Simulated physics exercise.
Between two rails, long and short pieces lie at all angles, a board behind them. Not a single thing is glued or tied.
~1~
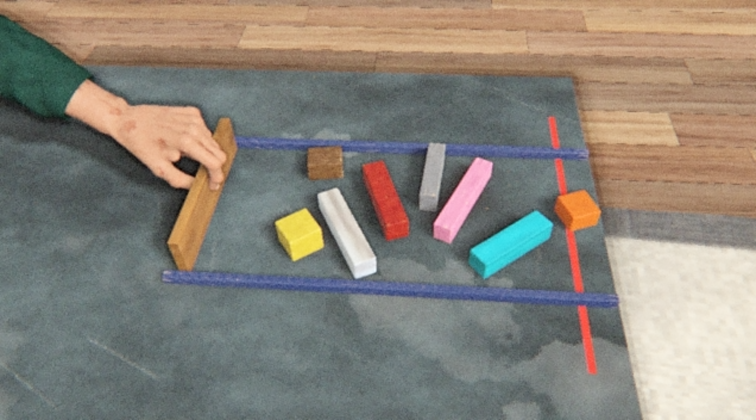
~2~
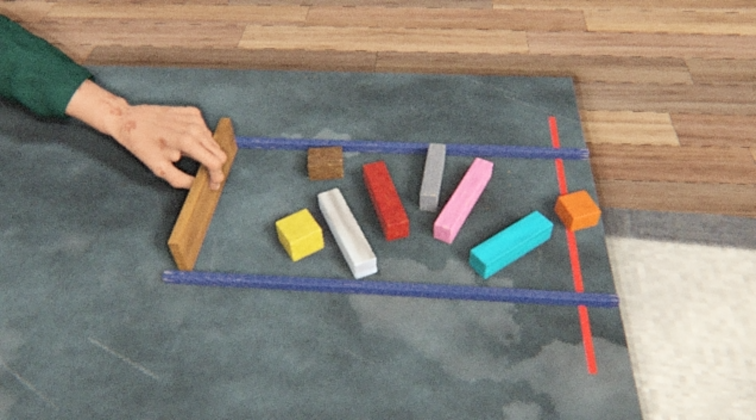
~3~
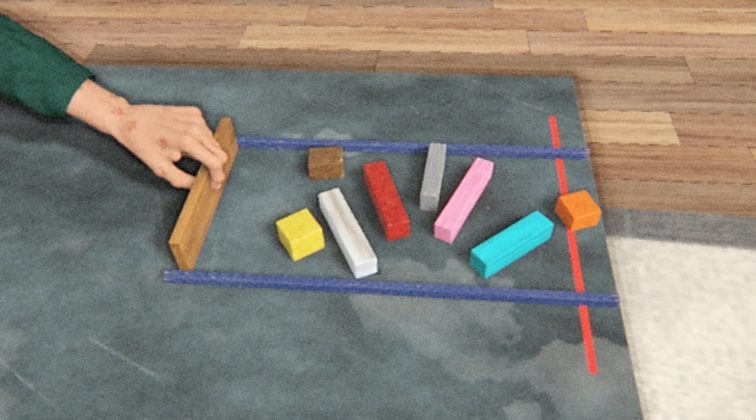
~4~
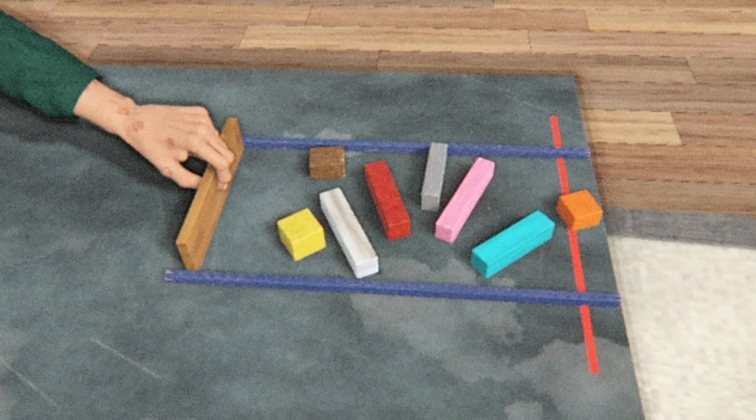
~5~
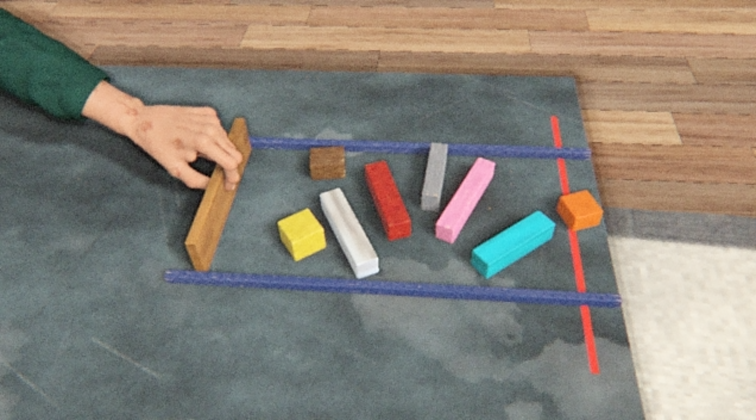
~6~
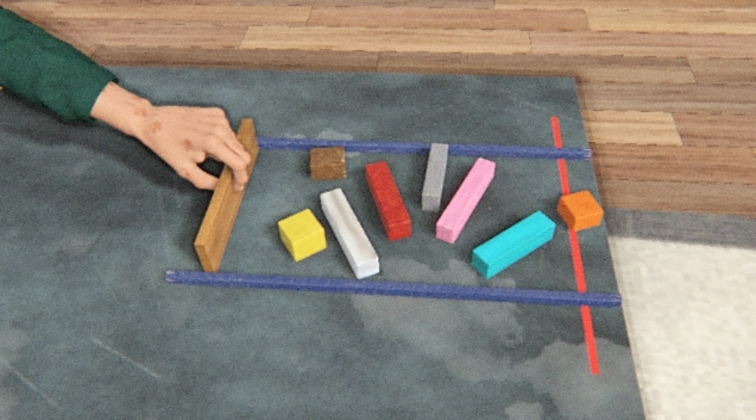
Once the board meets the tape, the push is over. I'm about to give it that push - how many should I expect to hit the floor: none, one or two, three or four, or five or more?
Expect five or more.
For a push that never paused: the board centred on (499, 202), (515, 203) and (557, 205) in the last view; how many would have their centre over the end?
The counts are 1, 3 and 5, in that order.
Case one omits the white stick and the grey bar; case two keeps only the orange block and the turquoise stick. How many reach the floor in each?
In the first try 3, in the other 3.
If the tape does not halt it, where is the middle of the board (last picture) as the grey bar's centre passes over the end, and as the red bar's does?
(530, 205) and then (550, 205), give or take.
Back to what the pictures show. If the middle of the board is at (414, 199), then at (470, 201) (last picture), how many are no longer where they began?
Answer - first 7, then 8.
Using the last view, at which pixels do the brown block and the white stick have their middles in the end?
Near (584, 174) and (610, 232).
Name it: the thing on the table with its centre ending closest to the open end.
The white stick is it.
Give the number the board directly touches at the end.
3 touch it.
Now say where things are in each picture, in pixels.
The first picture shows orange block (577, 211); turquoise stick (511, 244); pink bar (464, 199); board (206, 190); tape (569, 222).
The second picture shows turquoise stick (511, 244); yellow block (300, 235).
The third picture shows pink bar (465, 199); red bar (386, 199).
The fourth picture shows orange block (579, 211); board (214, 190).
The fifth picture shows turquoise stick (513, 244); white stick (348, 231).
The sixth picture shows orange block (580, 211); turquoise stick (513, 244); pink bar (467, 199); board (230, 191); tape (571, 222).
Early on, none off yet; orange block at rest near (580, 211); turquoise stick at rest near (513, 244); pink bar at rest near (467, 199).
A while later, none off yet; orange block at rest near (580, 211); turquoise stick travelled a little near (533, 248); pink bar travelled a little near (524, 200).
Further along, one off so far; orange block in the air near (618, 312); turquoise stick travelled about its own width near (621, 258); pink bar travelled about its own width near (614, 204).
Finally, the number that fall off is five or more; lost, red bar, grey bar, pink bar, turquoise stick and orange block.
